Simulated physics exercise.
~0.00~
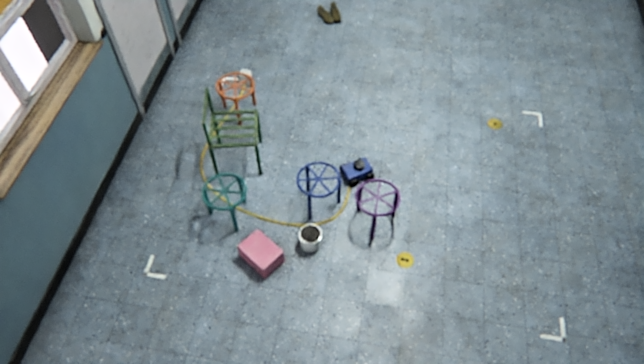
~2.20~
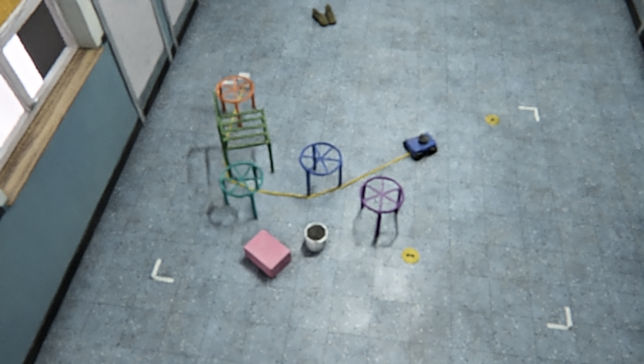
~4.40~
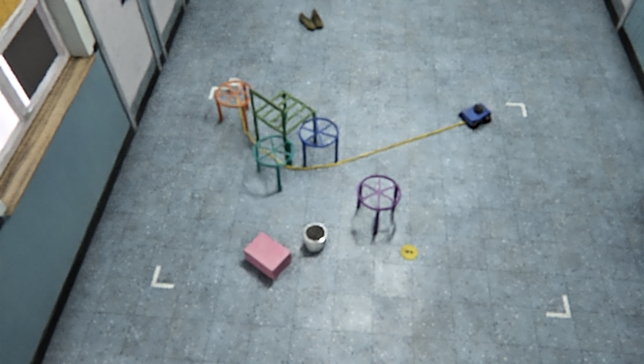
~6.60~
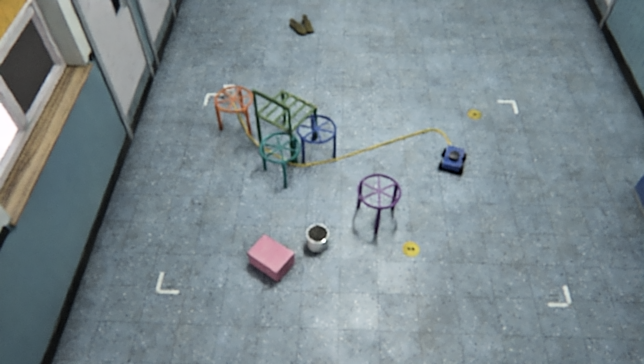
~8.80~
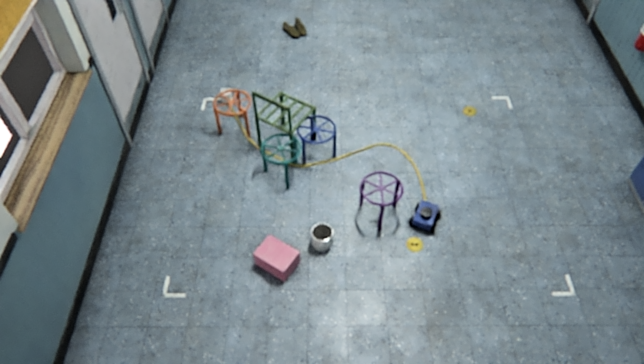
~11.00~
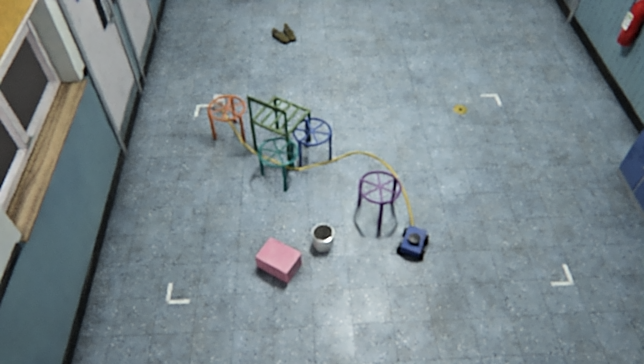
A blue cart tows a yellow lead that drags three seats together, then turns back and stops.
